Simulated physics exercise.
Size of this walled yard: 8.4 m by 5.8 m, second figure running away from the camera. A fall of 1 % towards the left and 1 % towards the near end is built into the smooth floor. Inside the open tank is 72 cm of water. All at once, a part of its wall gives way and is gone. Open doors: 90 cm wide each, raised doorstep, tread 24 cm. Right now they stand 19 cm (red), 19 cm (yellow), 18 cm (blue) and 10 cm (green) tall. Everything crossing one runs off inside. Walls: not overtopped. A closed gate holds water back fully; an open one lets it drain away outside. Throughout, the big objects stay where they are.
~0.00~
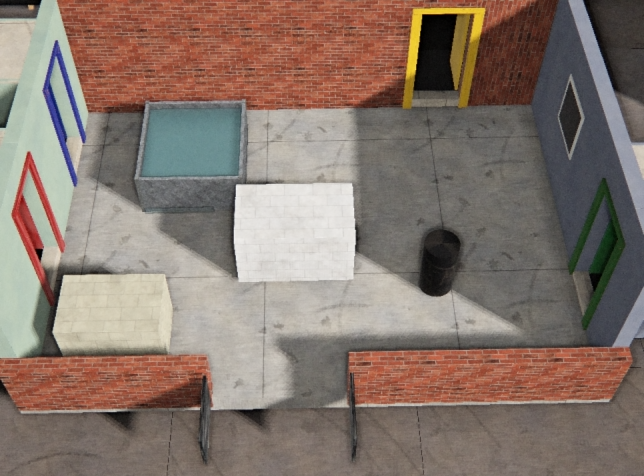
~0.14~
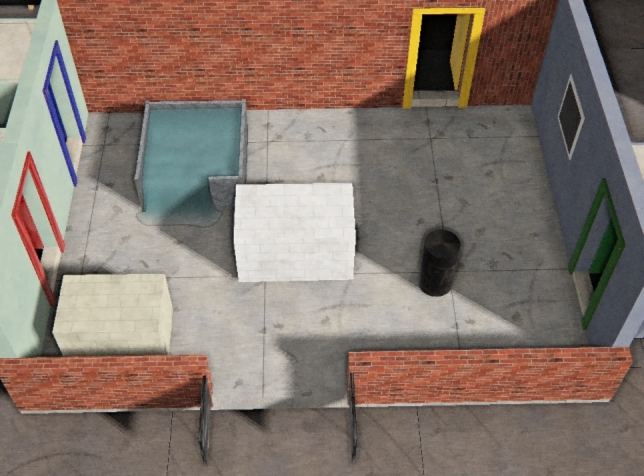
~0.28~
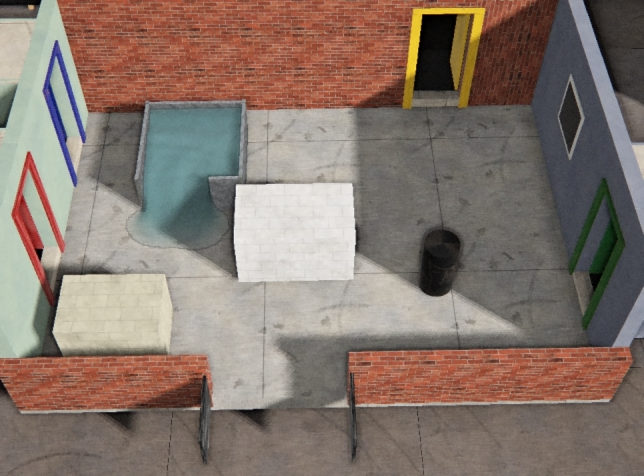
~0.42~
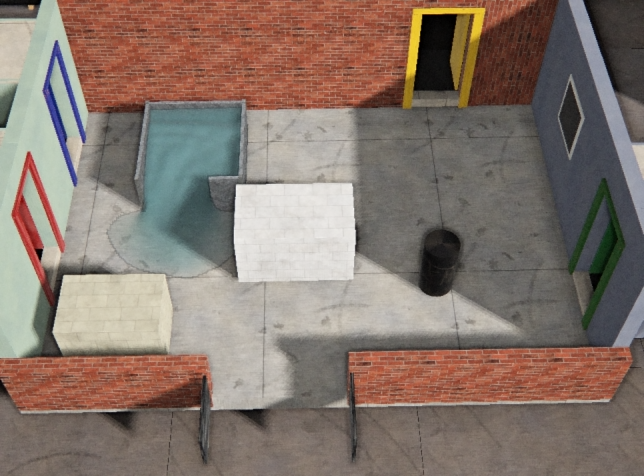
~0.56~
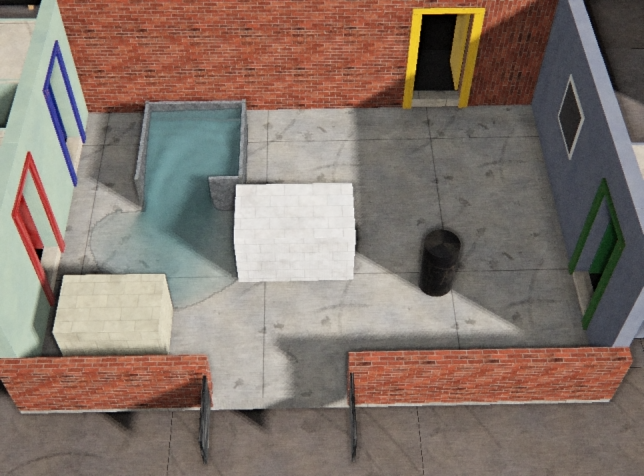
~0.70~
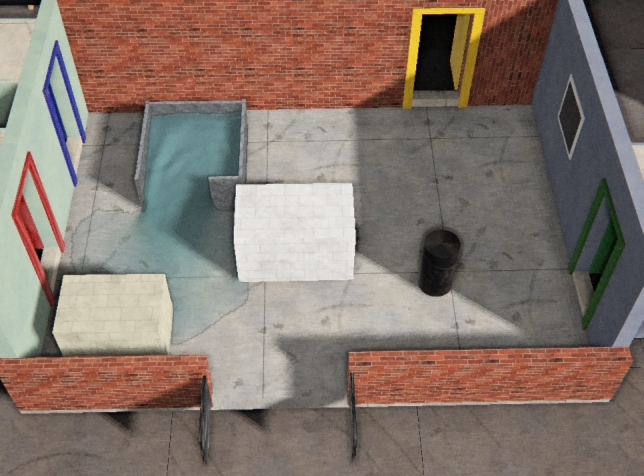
Water pours from a grey open tank at the back left of a walled yard, seen from high above by a still camera, after part of the tank's front wall vanishes. Around it stand a white block, a cream block, a black barrel, and blue, red, yellow and green doorways. The thin sheet spreads across the grey floor toward the near side, passing between the two blocks.
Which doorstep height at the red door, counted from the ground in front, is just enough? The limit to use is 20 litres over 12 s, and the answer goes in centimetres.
A height of roughly 28 cm is just enough.
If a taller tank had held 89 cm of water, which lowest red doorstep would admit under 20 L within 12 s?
In that case, roughly 36 cm.
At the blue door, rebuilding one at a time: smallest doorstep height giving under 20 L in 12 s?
For blue, a step near 6.5 cm.
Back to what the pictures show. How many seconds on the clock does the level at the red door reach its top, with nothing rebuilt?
The depth peaks at about 1.8 seconds.
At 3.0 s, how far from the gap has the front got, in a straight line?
4.6 metres.
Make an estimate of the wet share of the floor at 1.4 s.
Some 20 in a hundred.
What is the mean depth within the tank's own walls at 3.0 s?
Around 21 centimetres.
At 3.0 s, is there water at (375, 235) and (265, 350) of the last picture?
First untouched, then soaked.
After 1.4 s water covers 20 % of the floor, deepest (42 cm) near (52, 307); 22 cm at the red door, 0 litres in over its 19 cm doorstep.
After 3.0 s water covers 30 % of the floor, deepest (28 cm) near (38, 377); 22 cm at the red door, 60 litres in over its 19 cm doorstep.
After 12.0 s water covers 70 % of the floor, deepest (10 cm) near (36, 388); 8 cm at the red door, 68 litres in over its 19 cm doorstep.
At the red door as built, the water arrived by 0.9 s and peaked near 29 cm at 1.8 s.
With a doorstep of 25.5 cm, 29 litres would have come in within the 12 s; with 34.5 cm, 6 litres. So under 20 litres takes about 28 cm.
